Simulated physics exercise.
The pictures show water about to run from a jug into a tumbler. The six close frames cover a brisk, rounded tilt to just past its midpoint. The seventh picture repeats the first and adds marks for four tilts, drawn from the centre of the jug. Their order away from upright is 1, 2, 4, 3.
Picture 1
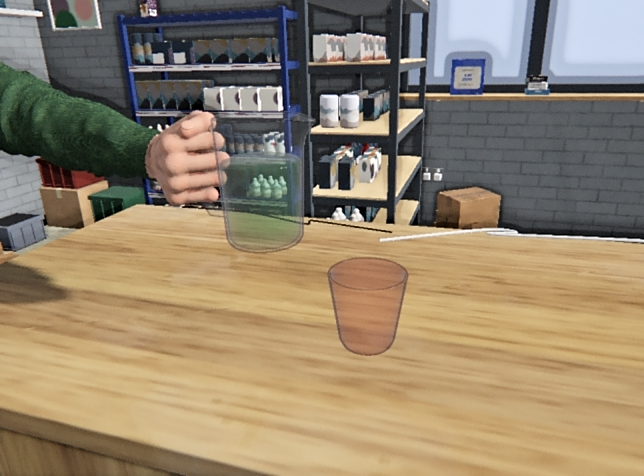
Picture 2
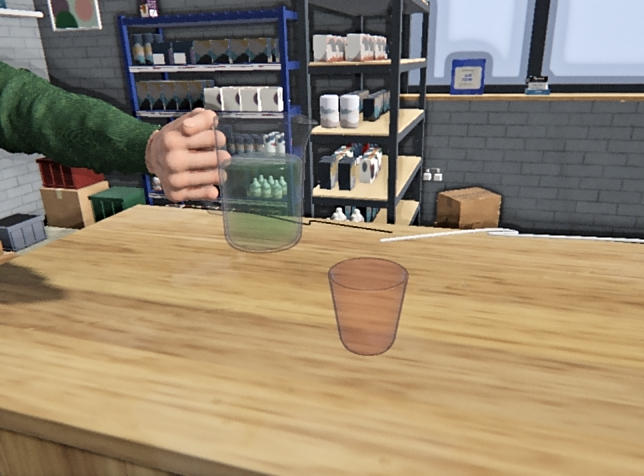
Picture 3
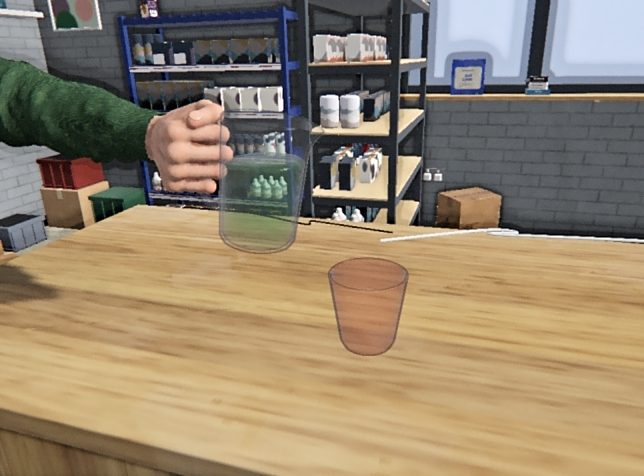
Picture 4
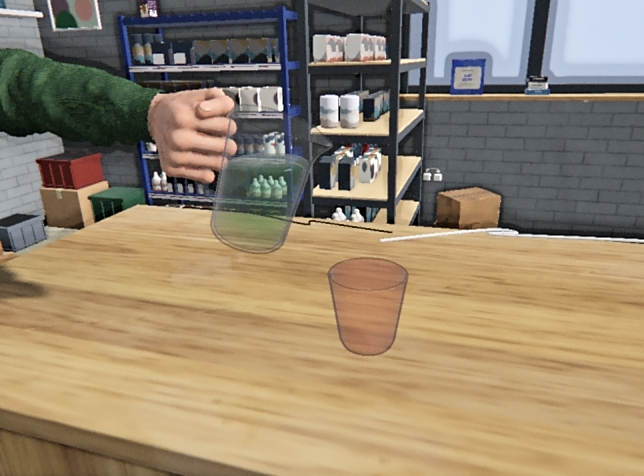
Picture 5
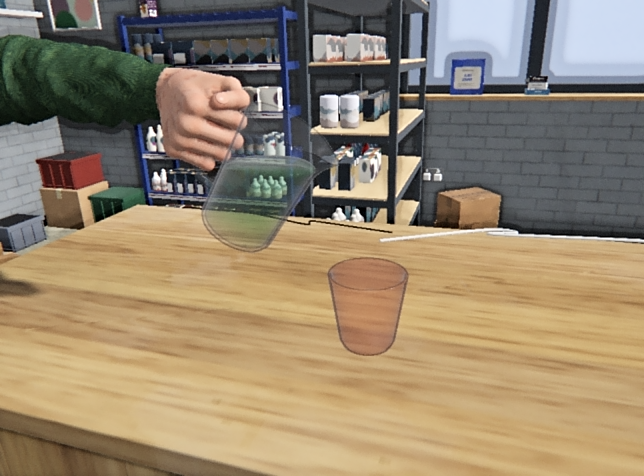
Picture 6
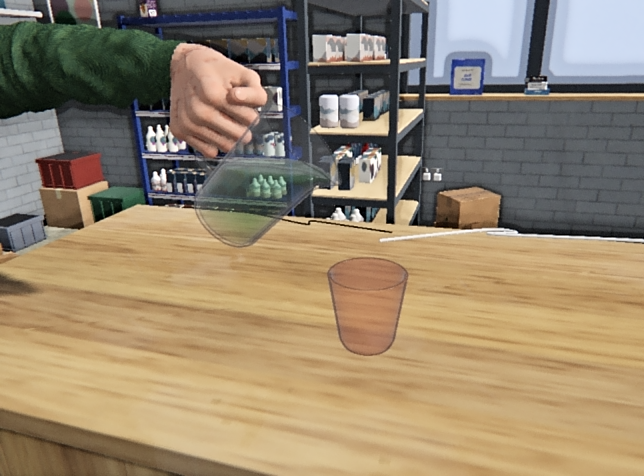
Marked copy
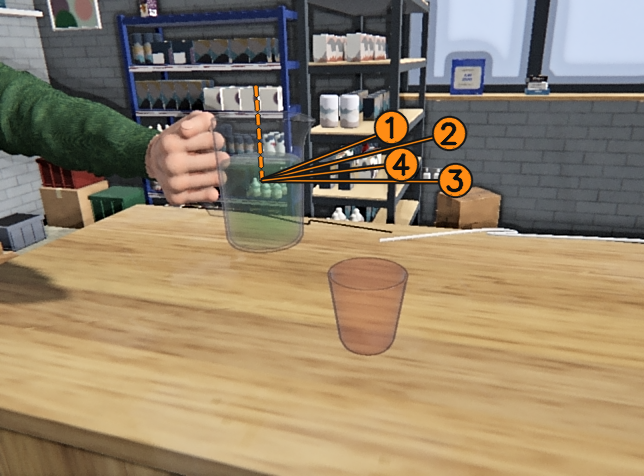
A clear jug, gripped by a hand in a green sleeve, started upright above a wooden table and tilted steadily to the right, its lip lowering while the reddish tumbler stayed still.
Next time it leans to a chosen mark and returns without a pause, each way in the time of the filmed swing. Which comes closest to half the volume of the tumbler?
The best mark is 1.
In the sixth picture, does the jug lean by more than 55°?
No.
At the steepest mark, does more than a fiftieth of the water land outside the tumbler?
Yes.
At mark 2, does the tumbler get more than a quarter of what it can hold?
Yes.
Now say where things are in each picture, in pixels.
Upright, lip at (312, 121); rim of the tumbler round (368, 272); nothing has left yet.
Tipped about 2°, lip at (315, 123); nothing has left yet.
Tipped about 9°, lip at (322, 132); nothing has left yet.
Tipped about 20°, lip at (330, 145); nothing has left yet.
Tipped about 32°, lip at (337, 163); nothing has left yet.
Tipped about 46°, lip at (339, 183); nothing has left yet.
On the marked copy, 1 at (376, 135); 2 at (433, 137); 3 at (438, 181); 4 at (384, 166).
With 1, the tumbler ends with about 51 % of what it can hold.
With 2, the tumbler ends with about 64 % of what it can hold; 8 % of the water is spilt.
With 3, the tumbler ends with about 82 % of what it can hold; 23 % of the water is spilt.
With 4, the tumbler ends with about 65 % of what it can hold; 21 % of the water is spilt.
